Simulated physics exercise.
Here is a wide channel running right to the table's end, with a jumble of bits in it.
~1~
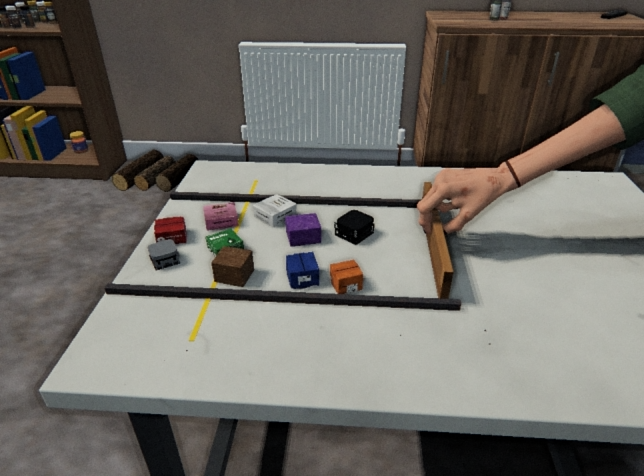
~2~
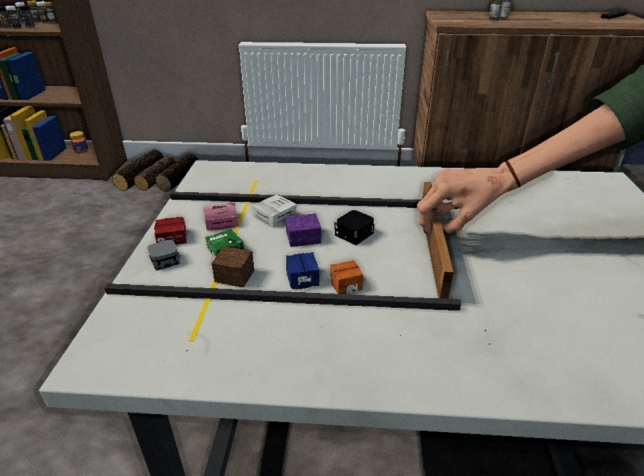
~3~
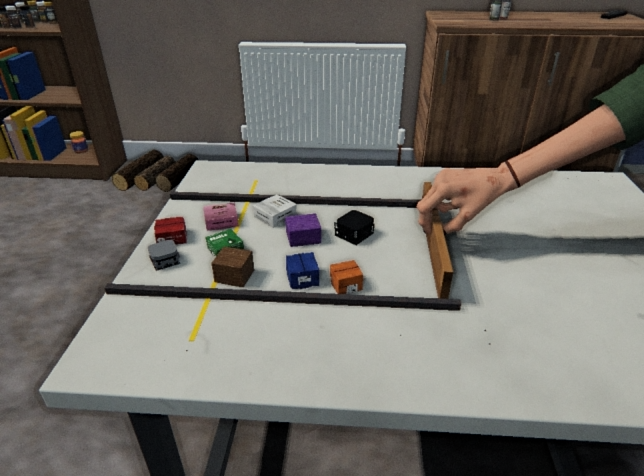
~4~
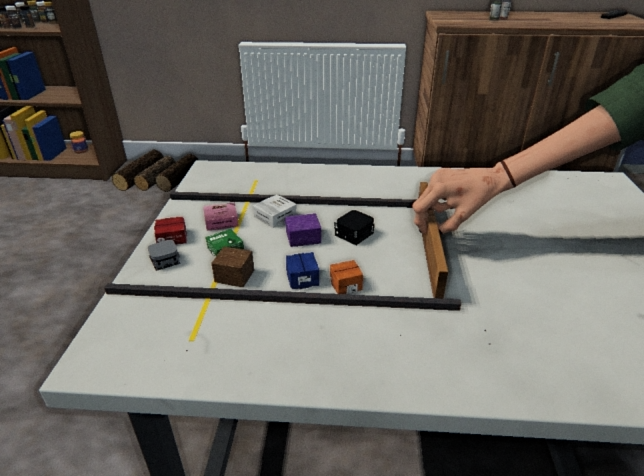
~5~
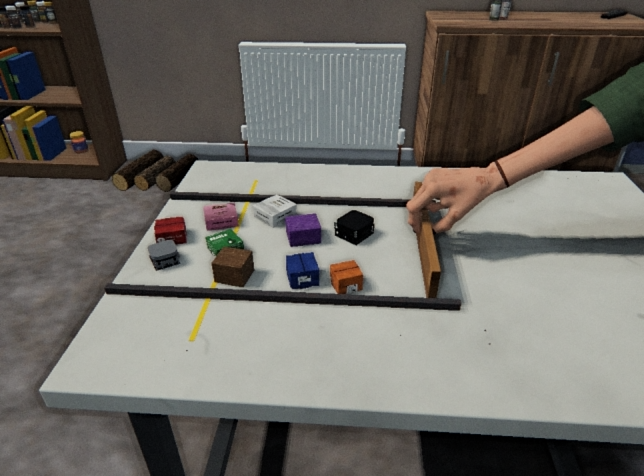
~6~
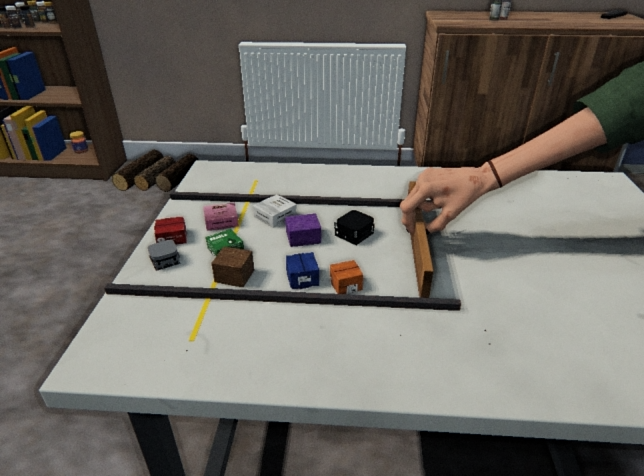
On a pale table in a room with a radiator, a hand held a wooden board upright behind a jumble of colourful little boxes, then slid it slightly left while the boxes stayed still.
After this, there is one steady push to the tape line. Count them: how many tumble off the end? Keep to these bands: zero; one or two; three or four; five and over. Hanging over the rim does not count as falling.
You'd see none of the bits go off the end there.
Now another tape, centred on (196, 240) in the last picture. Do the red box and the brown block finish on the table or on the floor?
The red box goes off the edge; the brown block goes off the edge.
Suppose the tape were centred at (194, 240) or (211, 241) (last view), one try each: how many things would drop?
It would be 2 and 1.
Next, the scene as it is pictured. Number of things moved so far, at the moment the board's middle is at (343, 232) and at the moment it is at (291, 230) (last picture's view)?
It comes to 4 for the first spot, 7 for the other.
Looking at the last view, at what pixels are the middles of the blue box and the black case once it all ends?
Final positions - blue box around (177, 269), black case around (221, 226).
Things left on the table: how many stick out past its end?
Count of overhanging things: 0.
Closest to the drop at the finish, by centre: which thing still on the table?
Red box.
Early on, none off yet; red box at rest near (171, 231); grey case at rest near (164, 255); pink box at rest near (221, 217).
Finally, the number that fall off is zero.
